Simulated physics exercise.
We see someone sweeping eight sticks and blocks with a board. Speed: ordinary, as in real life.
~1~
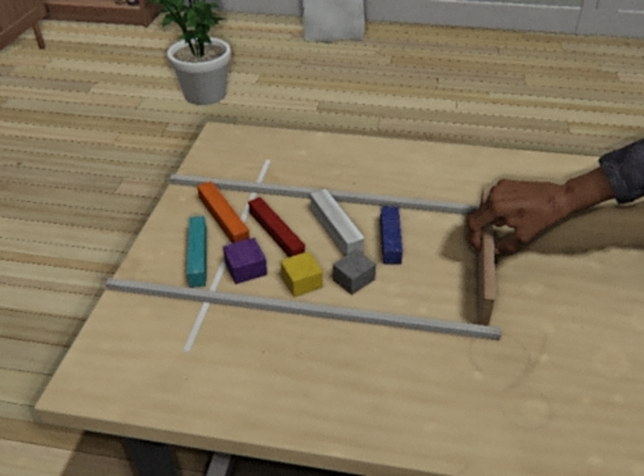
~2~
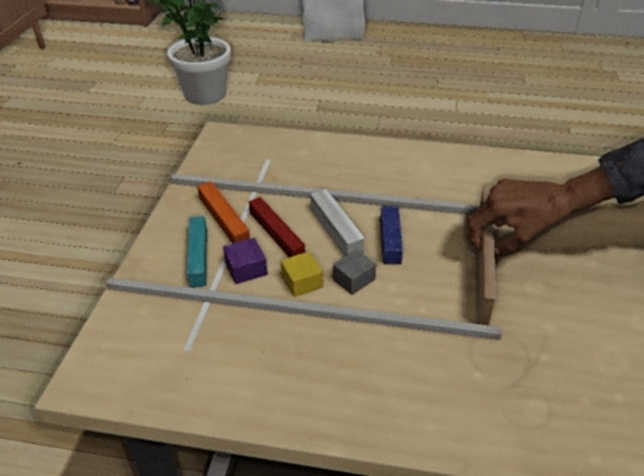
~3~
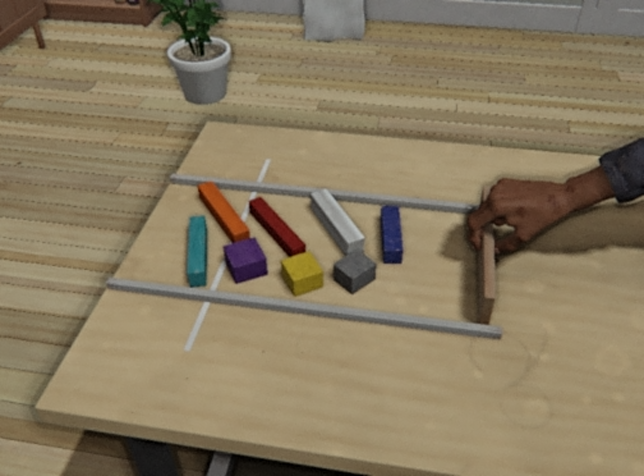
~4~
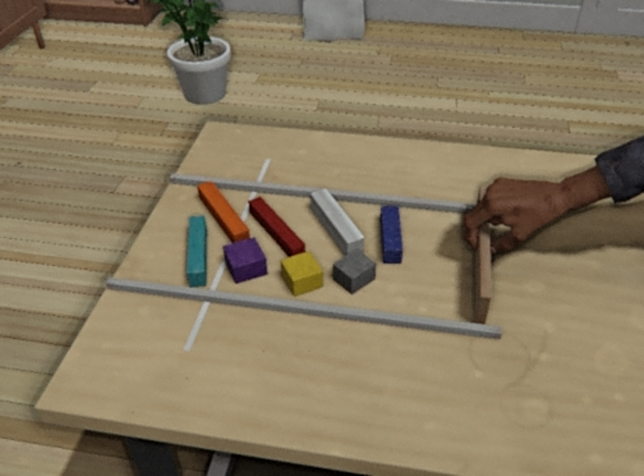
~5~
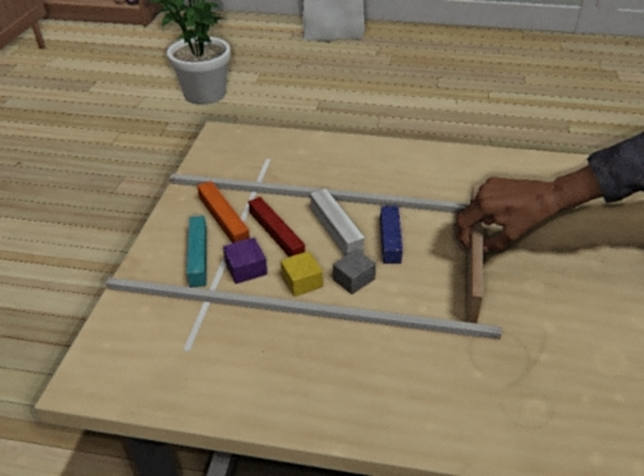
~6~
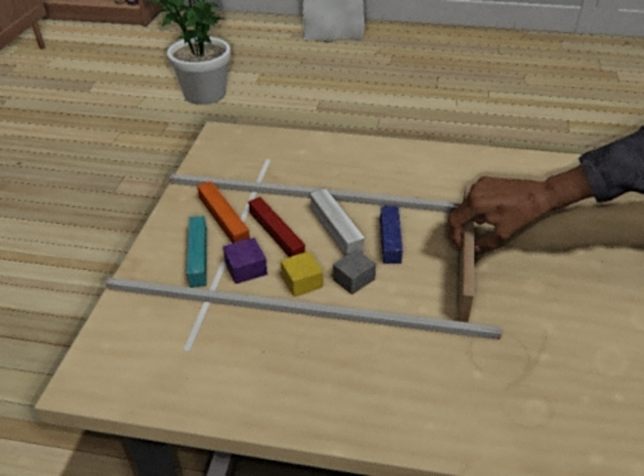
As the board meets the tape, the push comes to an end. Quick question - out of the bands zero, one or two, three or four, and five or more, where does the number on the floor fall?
Falls: Zero.
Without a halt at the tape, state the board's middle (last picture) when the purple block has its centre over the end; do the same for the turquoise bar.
The purple block puts it at (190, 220), the turquoise bar at (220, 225).
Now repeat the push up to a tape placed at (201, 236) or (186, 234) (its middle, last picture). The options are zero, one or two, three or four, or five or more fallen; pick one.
One or two; either three or four.
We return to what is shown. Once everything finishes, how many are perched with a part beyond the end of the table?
0 overhanging.
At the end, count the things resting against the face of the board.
It's touching 3 at the end.
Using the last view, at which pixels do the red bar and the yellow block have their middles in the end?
The first sits around (197, 218), while the other sits around (198, 275).
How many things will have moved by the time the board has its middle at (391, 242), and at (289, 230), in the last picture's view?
The first count is 1, and then it's 8.
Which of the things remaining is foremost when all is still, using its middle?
Turquoise bar.
A little later, none off yet; turquoise bar at rest near (197, 250); orange stick at rest near (223, 213); purple block at rest near (245, 261).
Next, none off yet; turquoise bar at rest near (197, 250); orange stick at rest near (220, 213); purple block shifted a little near (228, 259).
When it is over, the number that fall off is zero.
